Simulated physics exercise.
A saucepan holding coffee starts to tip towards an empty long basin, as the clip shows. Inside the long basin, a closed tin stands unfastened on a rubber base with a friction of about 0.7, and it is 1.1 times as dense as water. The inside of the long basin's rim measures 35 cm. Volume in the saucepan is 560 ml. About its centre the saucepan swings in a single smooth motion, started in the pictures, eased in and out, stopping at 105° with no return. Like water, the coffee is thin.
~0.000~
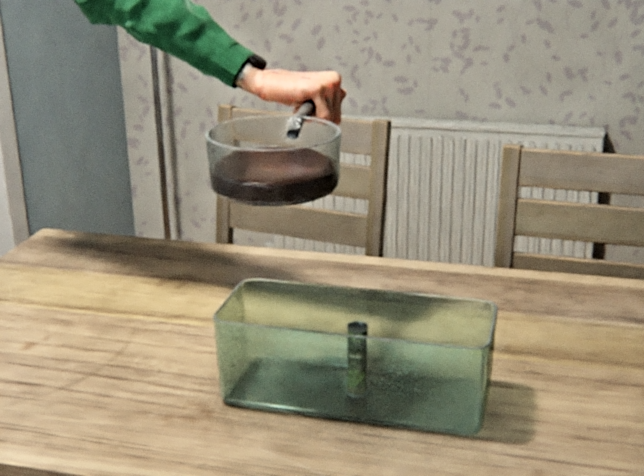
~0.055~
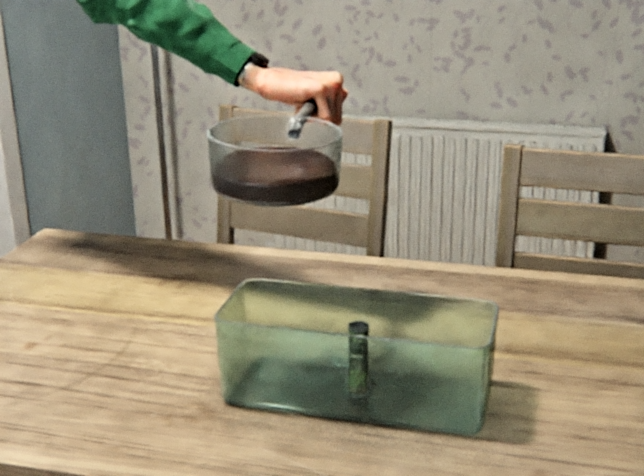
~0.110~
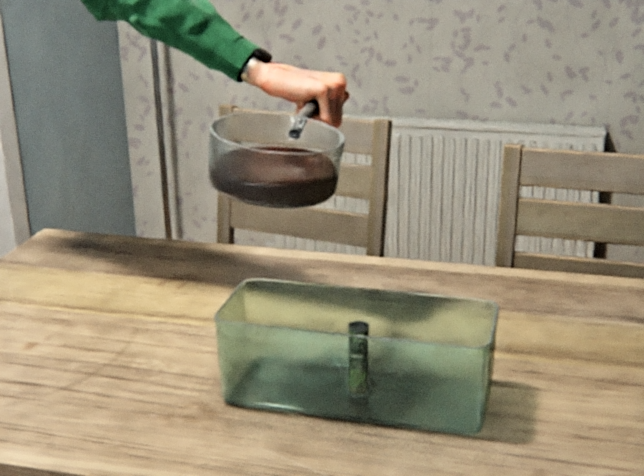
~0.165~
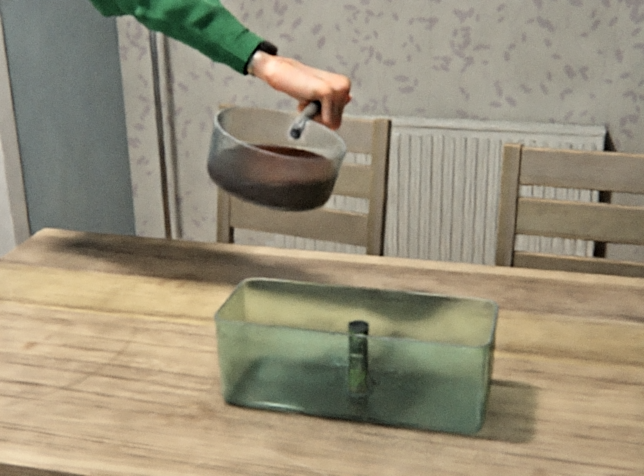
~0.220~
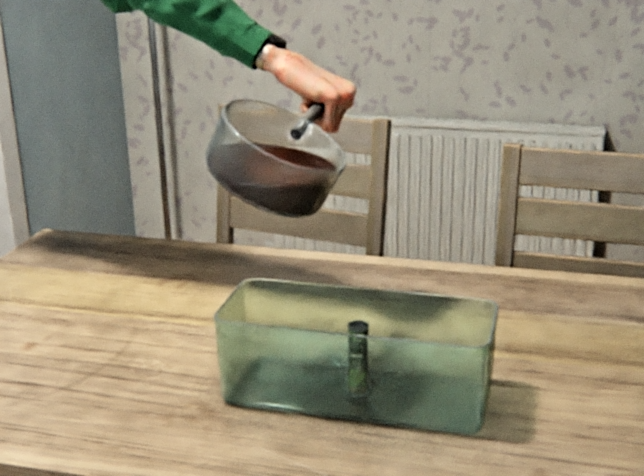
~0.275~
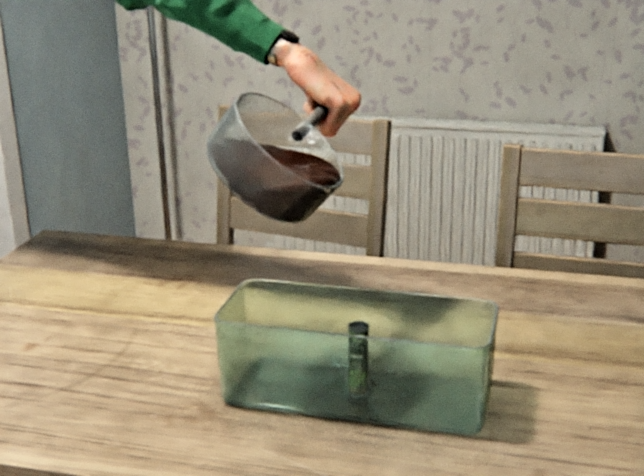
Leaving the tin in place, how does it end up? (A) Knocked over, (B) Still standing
Still standing.
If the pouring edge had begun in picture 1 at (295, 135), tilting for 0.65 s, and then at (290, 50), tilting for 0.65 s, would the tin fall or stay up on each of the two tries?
Try 1: Tipped over; try 2: Tipped over.
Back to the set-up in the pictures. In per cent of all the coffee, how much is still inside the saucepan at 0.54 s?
Remaining: Near 22 % of the total.
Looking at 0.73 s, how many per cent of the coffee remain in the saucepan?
About 7 per cent.
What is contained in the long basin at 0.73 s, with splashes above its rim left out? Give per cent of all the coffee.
About 82 per cent.
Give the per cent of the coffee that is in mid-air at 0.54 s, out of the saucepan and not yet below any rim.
Roughly 58 percent.
After 0.54 s the tilt is 98° and 22 per cent is still to pour; the tin stands where it began.
After 0.73 s the tilt is 105° and 7 per cent is still to pour; the tin stands where it began.
After 0.93 s the tilt is 105° and 1 per cent is still to pour; the tin stands where it began.
After 1.15 s the tilt is 105° and 0 per cent is still to pour; the tin stands where it began.
In the end the tin stands where it began.
